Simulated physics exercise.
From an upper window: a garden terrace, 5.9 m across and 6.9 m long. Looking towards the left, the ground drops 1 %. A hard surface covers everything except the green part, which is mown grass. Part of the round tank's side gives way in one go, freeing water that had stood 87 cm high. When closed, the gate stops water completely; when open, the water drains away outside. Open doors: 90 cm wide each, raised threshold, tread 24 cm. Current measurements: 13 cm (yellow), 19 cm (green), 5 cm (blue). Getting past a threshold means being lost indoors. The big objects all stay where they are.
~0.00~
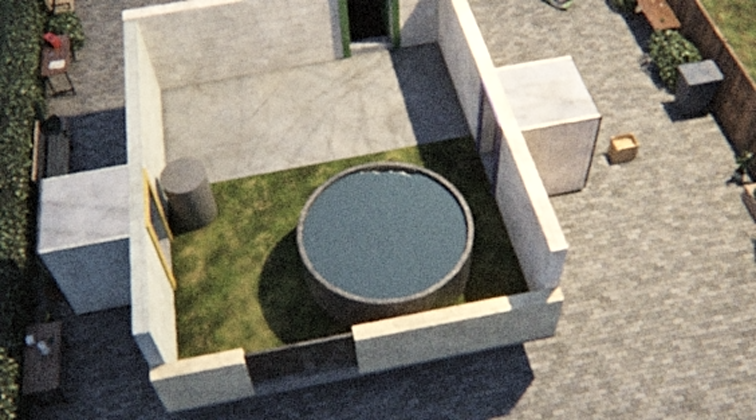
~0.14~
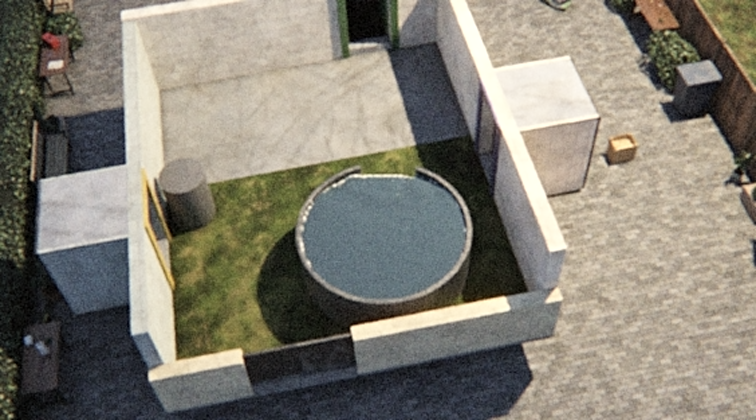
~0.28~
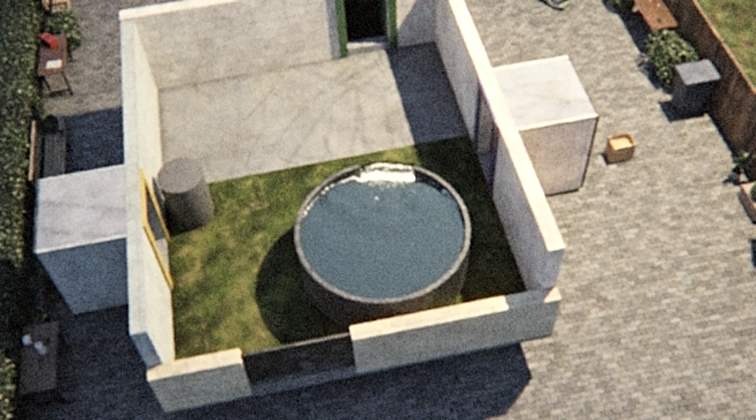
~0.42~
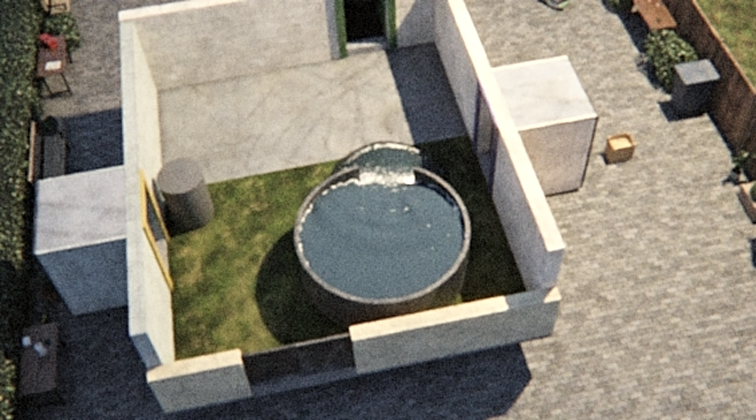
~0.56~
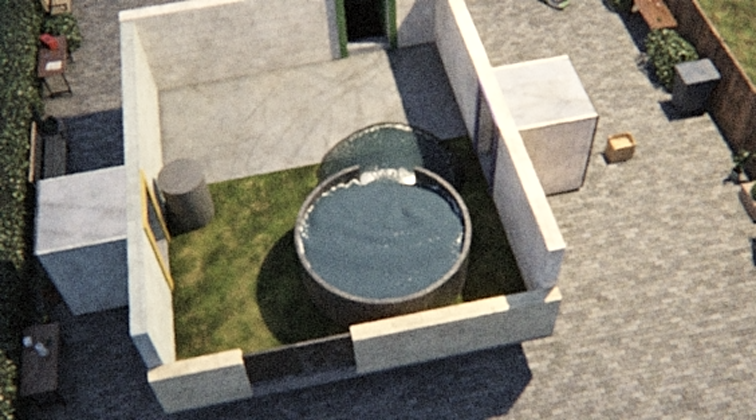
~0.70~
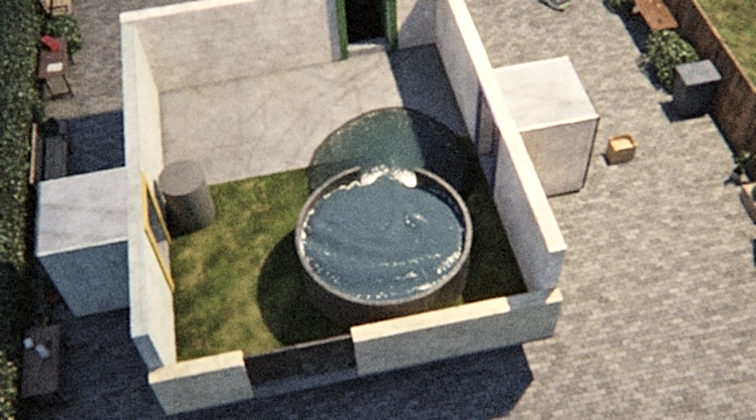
On a walled garden terrace seen from above, still water fills a round tank standing on mown grass; then water breaks out through the tank's far side and spreads in a widening, rounded sheet while ripples cross the surface inside.
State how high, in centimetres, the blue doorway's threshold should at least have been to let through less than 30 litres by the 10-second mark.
At least some 7 cm.
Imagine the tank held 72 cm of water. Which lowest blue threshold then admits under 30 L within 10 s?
About 5.5 centimetres.
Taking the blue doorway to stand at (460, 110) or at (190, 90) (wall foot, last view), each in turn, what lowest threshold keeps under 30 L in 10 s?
You'd want about 18 cm there first, then about 22 cm.
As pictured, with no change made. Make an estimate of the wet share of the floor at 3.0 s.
Wet: Close to 55 %.
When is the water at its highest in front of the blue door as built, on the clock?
Peak time: About 1.6 s.
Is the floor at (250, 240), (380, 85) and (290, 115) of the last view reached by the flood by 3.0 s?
Untouched; soaked; soaked.
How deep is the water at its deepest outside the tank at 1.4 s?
Around 46 centimetres.
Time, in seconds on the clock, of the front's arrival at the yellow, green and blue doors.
Yellow at 5.0 s, green at 1.3 s and blue at 0.8 s.
After 1.4 s water covers 40 % of the floor, deepest (46 cm) near (394, 195); 8 cm at the blue door, 2 litres in over its 5 cm threshold.
After 3.0 s water covers 55 % of the floor, deepest (38 cm) near (424, 76); 8 cm at the blue door, 21 litres in over its 5 cm threshold.
After 10.0 s water covers 100 % of the floor, deepest (24 cm) near (176, 198); 9 cm at the blue door, 67 litres in over its 5 cm threshold.
At the blue door as built, the water arrived by 0.9 s and peaked near 9 cm at 1.6 s.
With a threshold of 6.5 cm, 37 litres would have come in within the 10 s; with 8 cm, 19 litres. So under 30 litres takes about 7 cm.
